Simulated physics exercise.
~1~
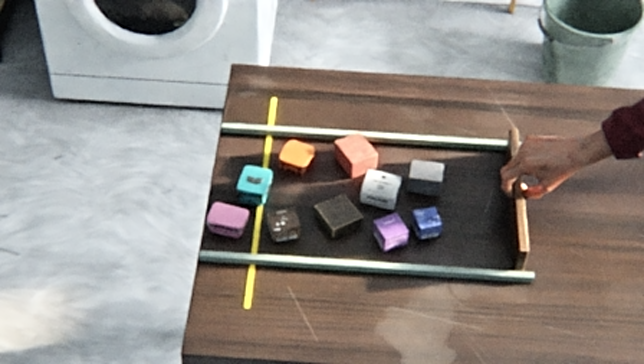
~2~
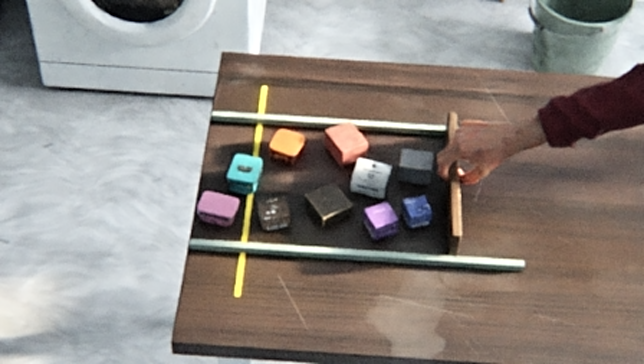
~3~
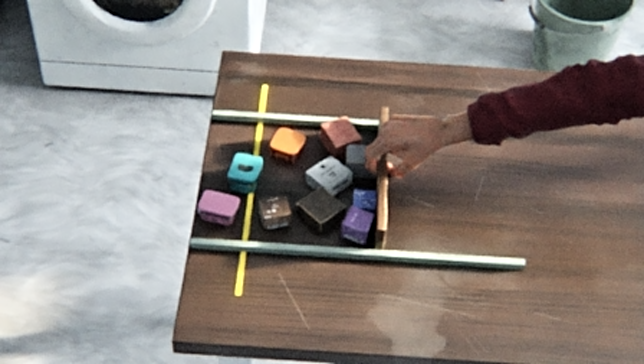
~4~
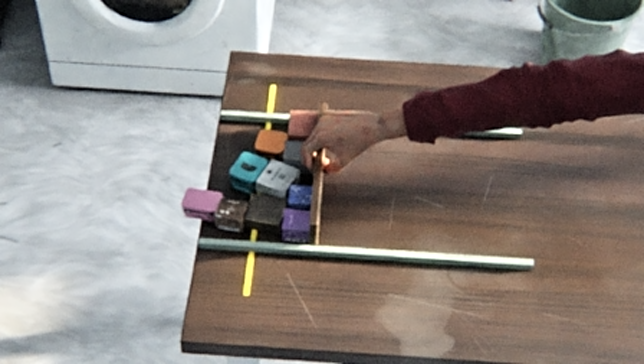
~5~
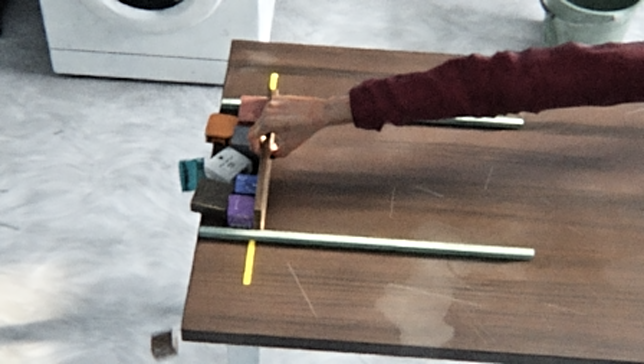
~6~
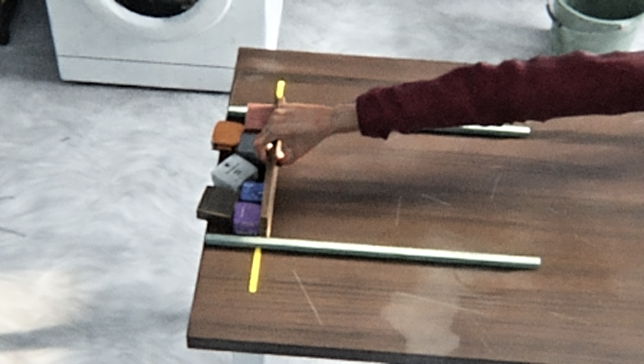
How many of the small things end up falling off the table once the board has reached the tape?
Three or four of them fall, the pink case, the turquoise case and the small brown box among them, while the rest stay bunched at the left edge.
